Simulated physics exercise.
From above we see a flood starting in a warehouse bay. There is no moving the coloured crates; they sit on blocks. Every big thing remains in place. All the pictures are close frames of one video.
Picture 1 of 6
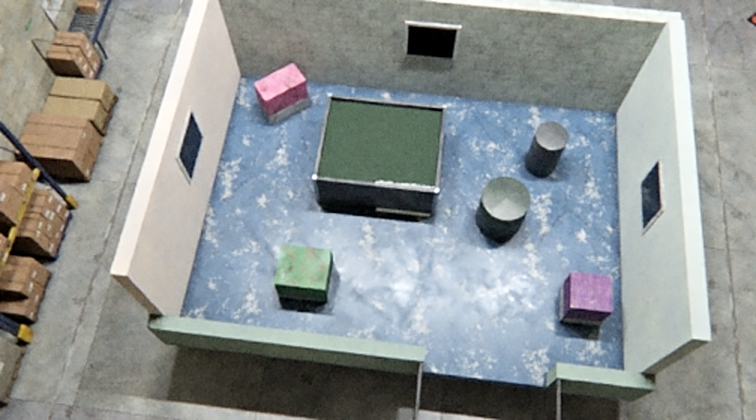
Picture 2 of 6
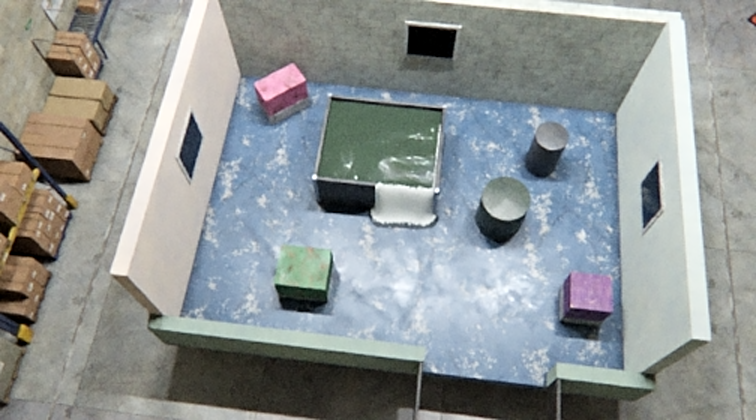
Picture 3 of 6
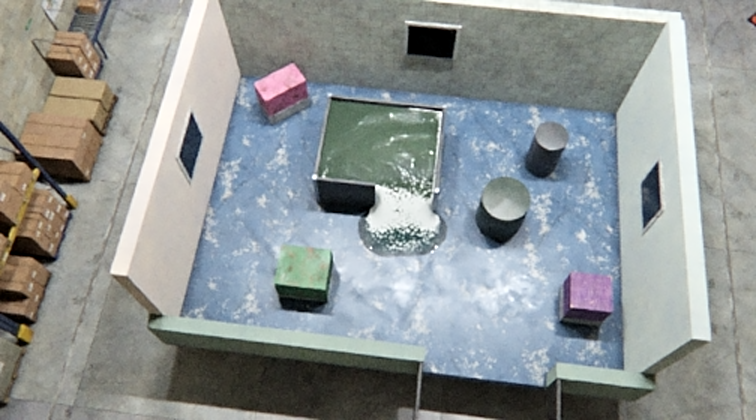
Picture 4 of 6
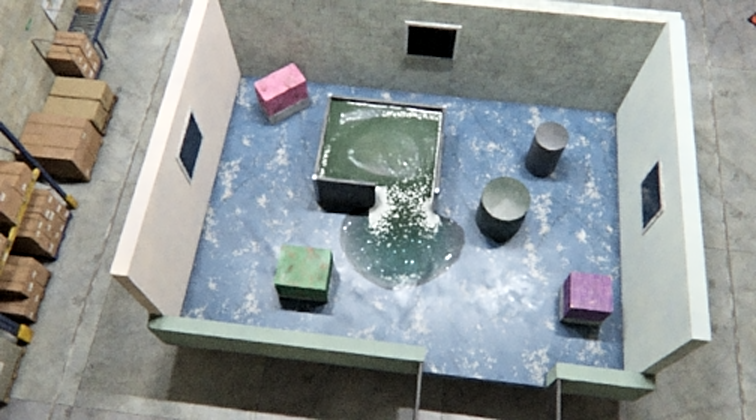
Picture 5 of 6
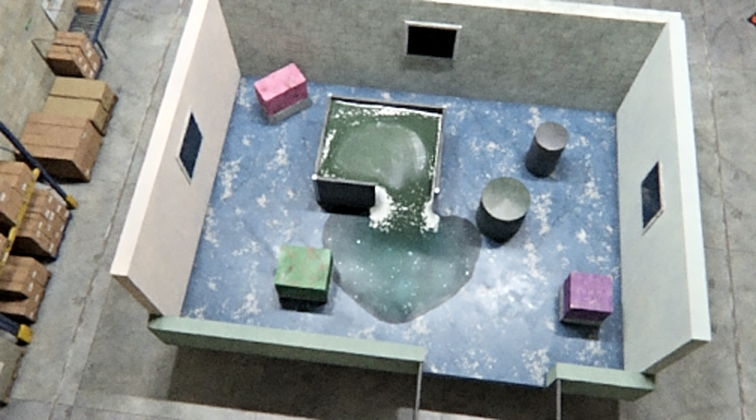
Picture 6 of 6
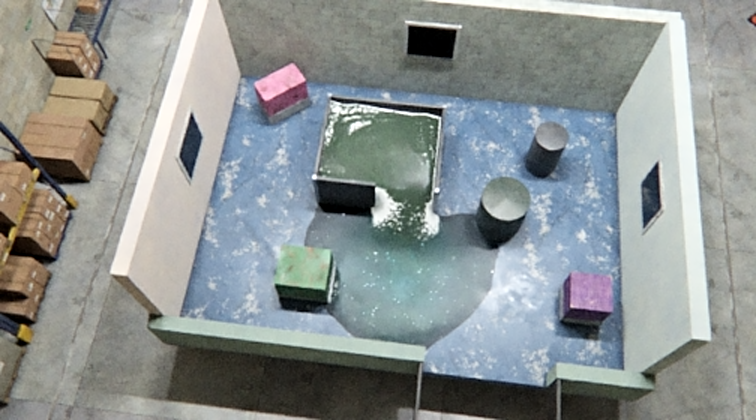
A dark tank opens at its front corner and water pours out, spreading across the blue floor.
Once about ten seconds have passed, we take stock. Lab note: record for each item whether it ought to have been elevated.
Result - pink crate: Dry, no change needed; green crate: Wetted, should be elevated; purple crate: Dry, no change needed.
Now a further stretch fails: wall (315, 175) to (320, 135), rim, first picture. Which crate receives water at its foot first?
The pink one.
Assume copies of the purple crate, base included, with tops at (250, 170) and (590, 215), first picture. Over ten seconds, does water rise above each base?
In the listed order, the first crate remains untouched while the second remains untouched.
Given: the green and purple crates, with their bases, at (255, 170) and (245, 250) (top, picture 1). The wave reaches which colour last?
It's the one in pink.
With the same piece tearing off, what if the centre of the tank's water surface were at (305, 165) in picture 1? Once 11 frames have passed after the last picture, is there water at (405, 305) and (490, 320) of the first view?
Taking them in turn, drenched, then drenched.
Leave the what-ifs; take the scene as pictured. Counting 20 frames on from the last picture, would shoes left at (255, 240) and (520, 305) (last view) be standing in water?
First spot inundated, second spot inundated.
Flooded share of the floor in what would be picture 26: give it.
I reckon 50 per cent or so.
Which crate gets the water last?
From the pictures, the one in pink.
A moment on, water covers 30 % of the floor; the pink crate not reached, the green crate water round its plinth, the purple crate not reached.
Next, water covers 40 % of the floor; the pink crate not reached, the green crate water round its plinth, the purple crate water round its plinth.
Then, water covers 50 % of the floor; the pink crate not reached, the green crate water round its plinth, the purple crate water round its plinth.
Later, water covers 75 % of the floor; the pink crate water round its plinth, the green crate water round its plinth, the purple crate water round its plinth.
In the end, water covers 100 % of the floor; the pink crate stayed above the water, the green crate was topped, the purple crate stayed above the water.
